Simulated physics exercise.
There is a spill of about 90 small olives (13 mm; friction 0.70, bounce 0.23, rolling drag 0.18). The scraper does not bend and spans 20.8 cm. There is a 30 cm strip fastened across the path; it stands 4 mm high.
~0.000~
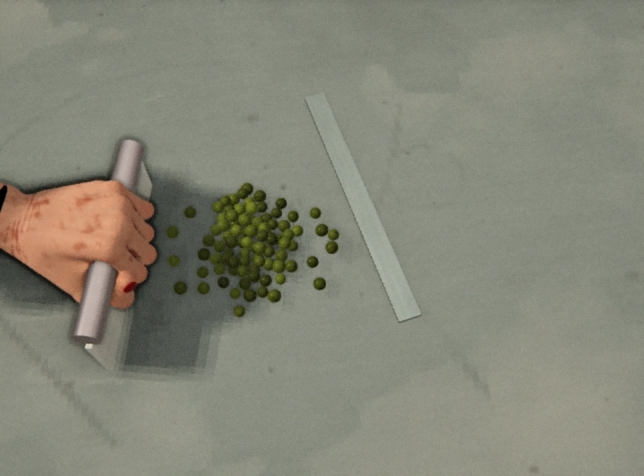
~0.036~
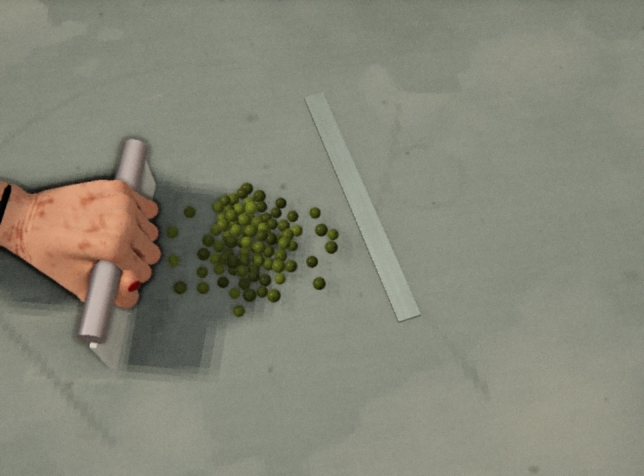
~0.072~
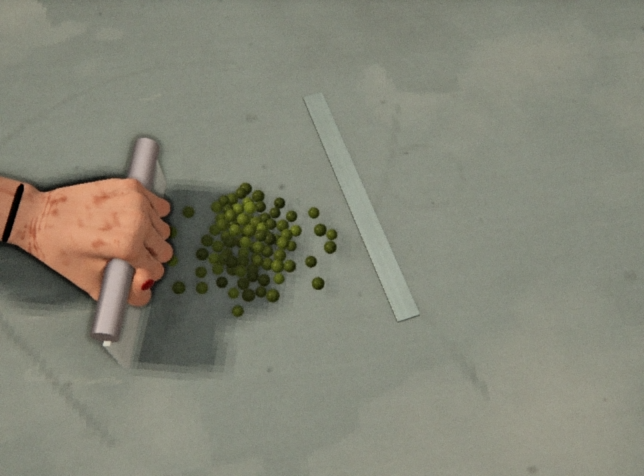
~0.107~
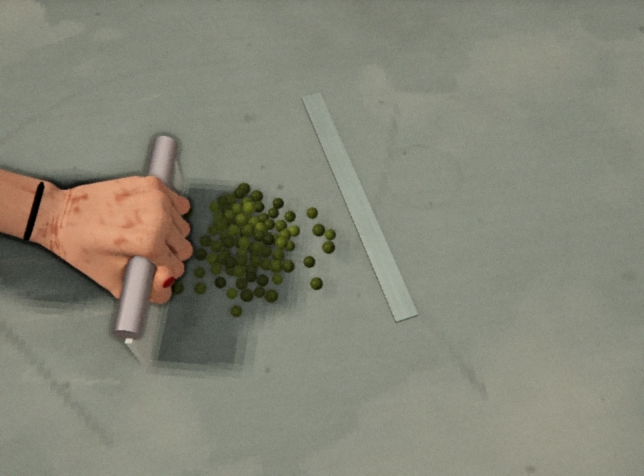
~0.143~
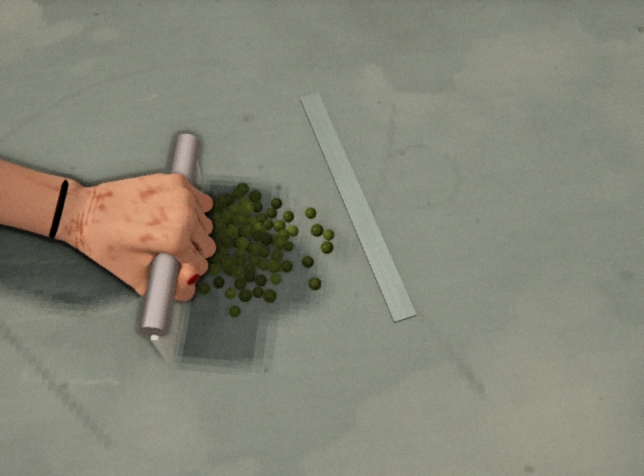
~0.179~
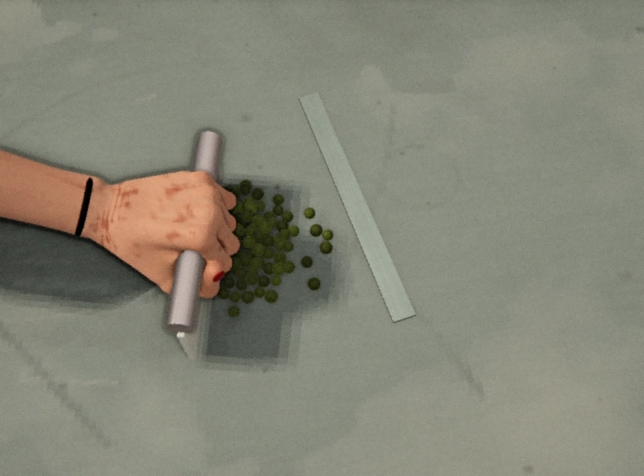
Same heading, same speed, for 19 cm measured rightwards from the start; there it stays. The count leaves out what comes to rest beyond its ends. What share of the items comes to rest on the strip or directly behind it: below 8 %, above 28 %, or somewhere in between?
Above 28 %.
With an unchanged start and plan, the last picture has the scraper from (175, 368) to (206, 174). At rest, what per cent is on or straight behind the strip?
Result: Exceeds 25.
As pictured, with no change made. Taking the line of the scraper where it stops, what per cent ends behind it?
About 0 per cent.
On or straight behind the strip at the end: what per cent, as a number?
About 35 percent.
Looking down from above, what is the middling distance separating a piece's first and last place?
Around 12 cm, measured level.
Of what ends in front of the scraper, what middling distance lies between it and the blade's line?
Some 5 cm from the line.
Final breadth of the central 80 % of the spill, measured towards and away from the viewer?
Estimated depth: Near 14 cm.
After 0.33 s, scraper 18 cm from its start, spill 16 cm wide; on or straight behind the strip 5 %, elsewhere 95 %.
Then, at 0.47 s, scraper 19 cm from its start, spill 18 cm wide; on or straight behind the strip 35 %, elsewhere 65 %.
After 0.60 s, scraper 19 cm from its start, spill 19 cm wide; on or straight behind the strip 35 %, elsewhere 65 %.
At rest (1.0 s), on or straight behind the strip 35 %, elsewhere 65 %.
